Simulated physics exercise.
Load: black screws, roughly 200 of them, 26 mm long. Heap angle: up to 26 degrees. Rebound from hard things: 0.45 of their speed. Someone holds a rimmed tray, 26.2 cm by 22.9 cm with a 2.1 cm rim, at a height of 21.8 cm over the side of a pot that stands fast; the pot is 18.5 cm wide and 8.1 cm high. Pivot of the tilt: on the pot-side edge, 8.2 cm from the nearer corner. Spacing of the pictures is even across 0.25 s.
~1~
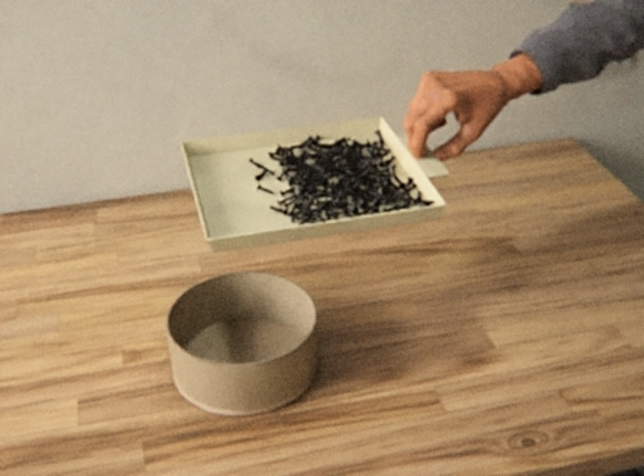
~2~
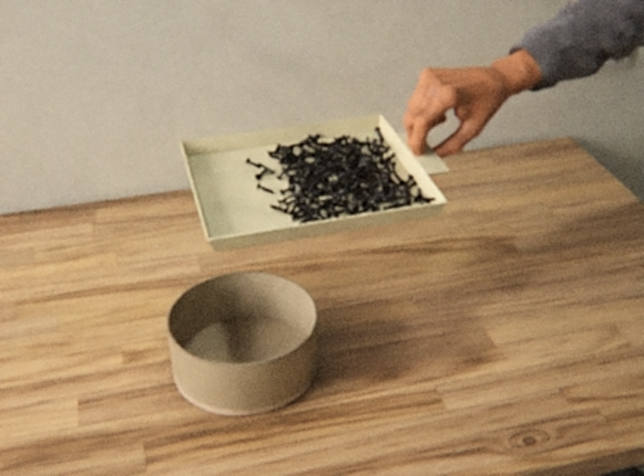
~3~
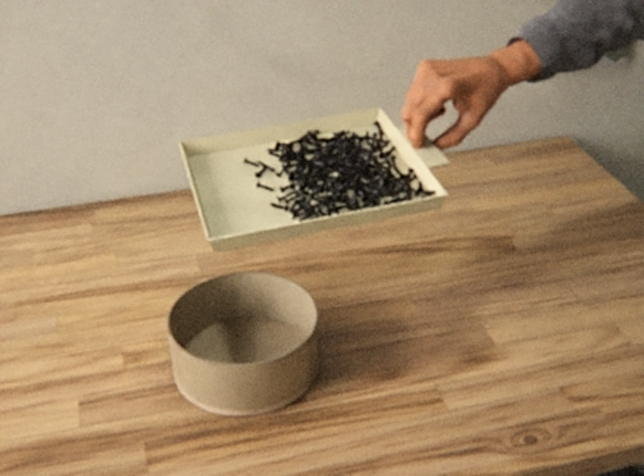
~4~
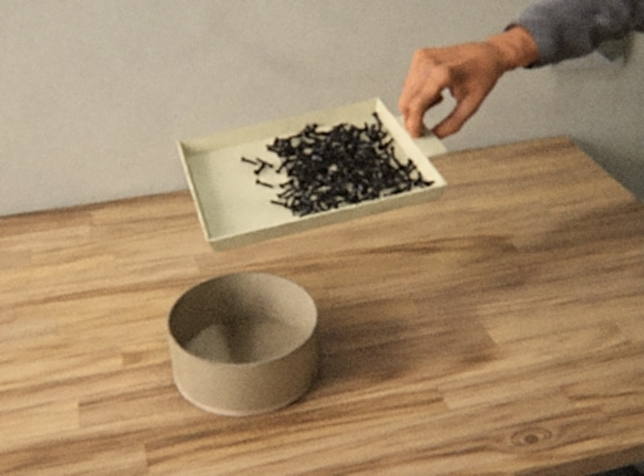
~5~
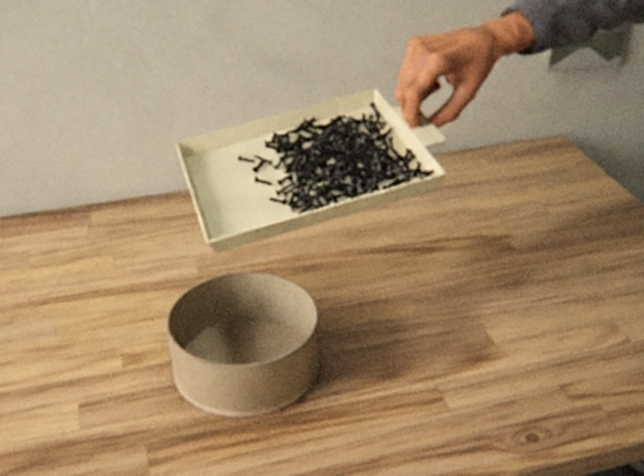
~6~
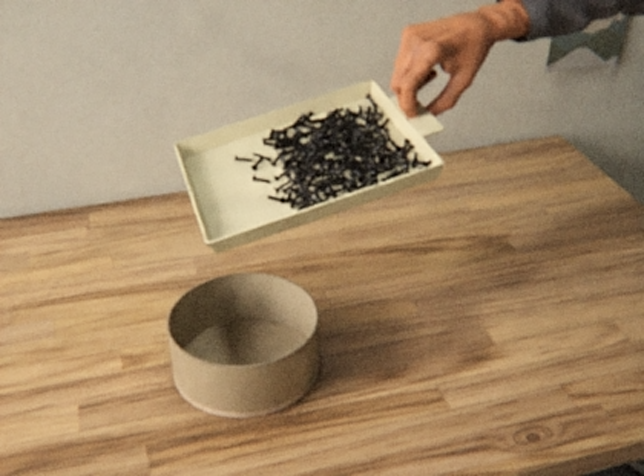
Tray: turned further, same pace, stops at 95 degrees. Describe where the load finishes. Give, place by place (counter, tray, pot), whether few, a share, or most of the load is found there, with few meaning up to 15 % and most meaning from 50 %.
For the counter I expect most; for the tray I expect few; for the pot I expect a share.
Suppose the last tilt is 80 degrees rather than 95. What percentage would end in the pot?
I'd put it at close to 25 per cent.
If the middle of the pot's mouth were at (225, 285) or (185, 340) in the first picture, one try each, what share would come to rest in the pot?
35 and 60 %.
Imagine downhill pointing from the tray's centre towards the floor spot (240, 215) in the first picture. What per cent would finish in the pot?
I'd say close to 70 %.
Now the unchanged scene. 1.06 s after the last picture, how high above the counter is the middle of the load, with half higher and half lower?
Roughly 22 cm above the counter.
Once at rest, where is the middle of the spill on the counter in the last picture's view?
Around (135, 346).
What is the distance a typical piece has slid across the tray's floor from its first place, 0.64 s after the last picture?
Roughly 17 cm.
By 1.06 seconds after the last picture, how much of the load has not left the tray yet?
70 %, give or take.
Then, 0.64 s after the last picture, tilt 51 degrees; the tray holds 95 %, the pot 0 %.
Then, 1.06 s after the last picture, tilt 77 degrees; the tray holds 70 %, the pot 5 %.
Then, 1.57 s after the last picture, tilt 95 degrees; the tray holds 0 %, the pot 25 %.
In the end, counter 75 %, tray 0 %, pot 25 %.
